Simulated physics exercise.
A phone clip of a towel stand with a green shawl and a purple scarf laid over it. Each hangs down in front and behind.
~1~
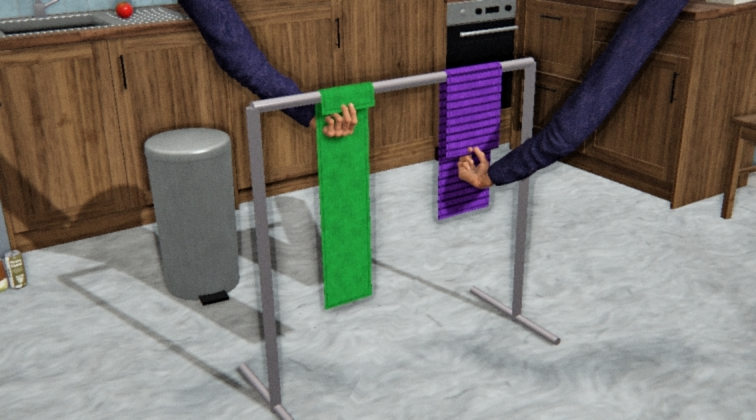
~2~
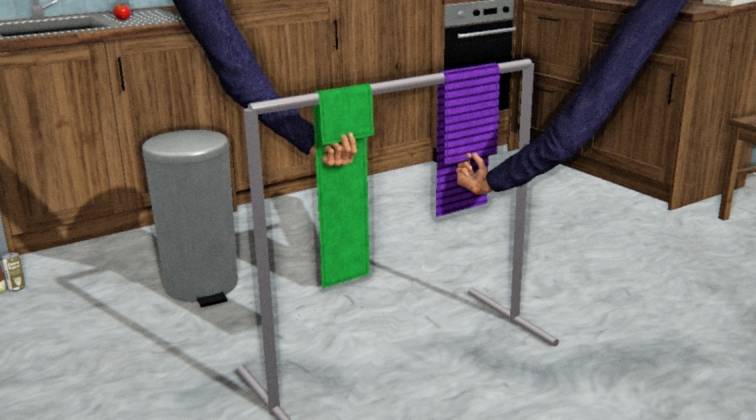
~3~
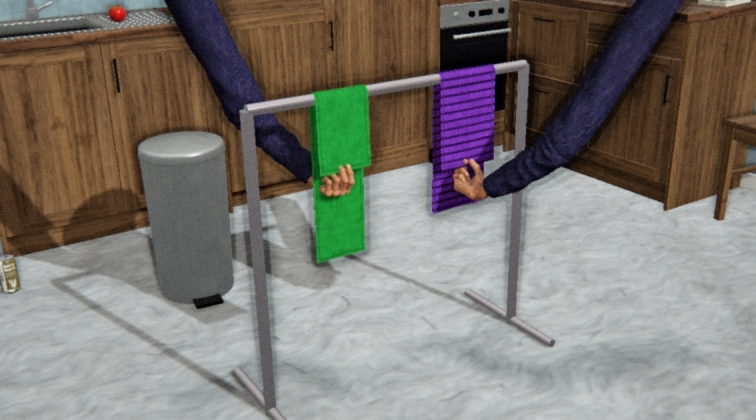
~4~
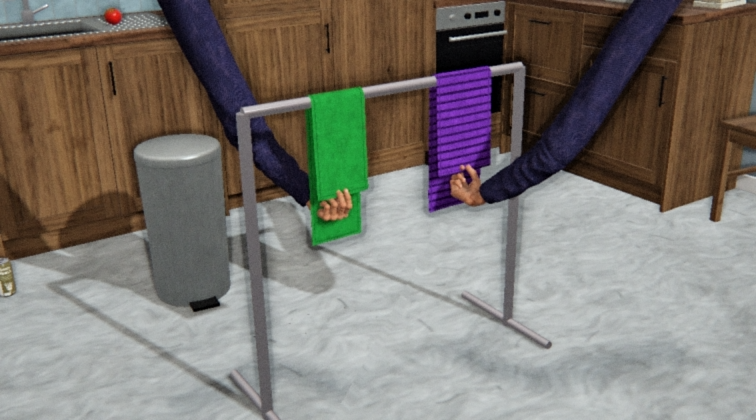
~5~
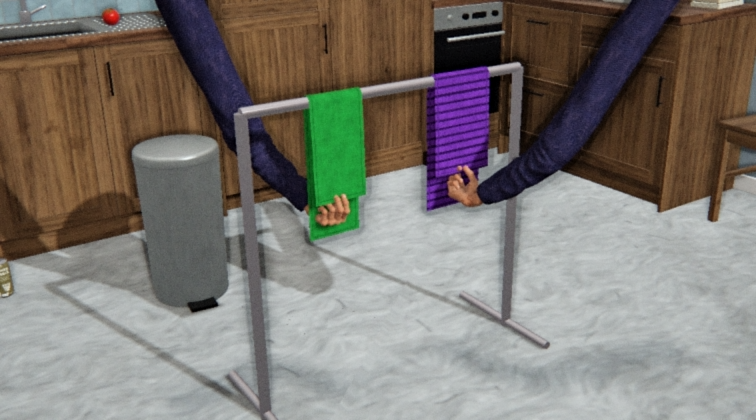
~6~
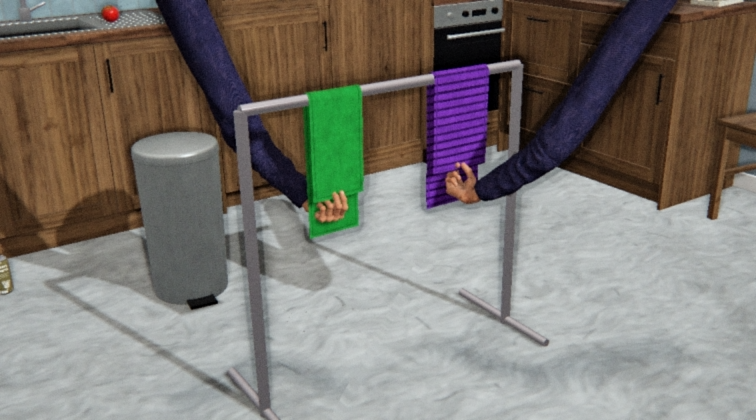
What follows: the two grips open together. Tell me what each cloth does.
In the end the green shawl stays on; the purple scarf hangs there.
Then, 0.80 s later than the last view, shawl at rest on the rail; scarf at rest on the rail.
Finally, shawl at rest on the rail; scarf at rest on the rail. The green shawl hangs there and the purple scarf keeps its place.
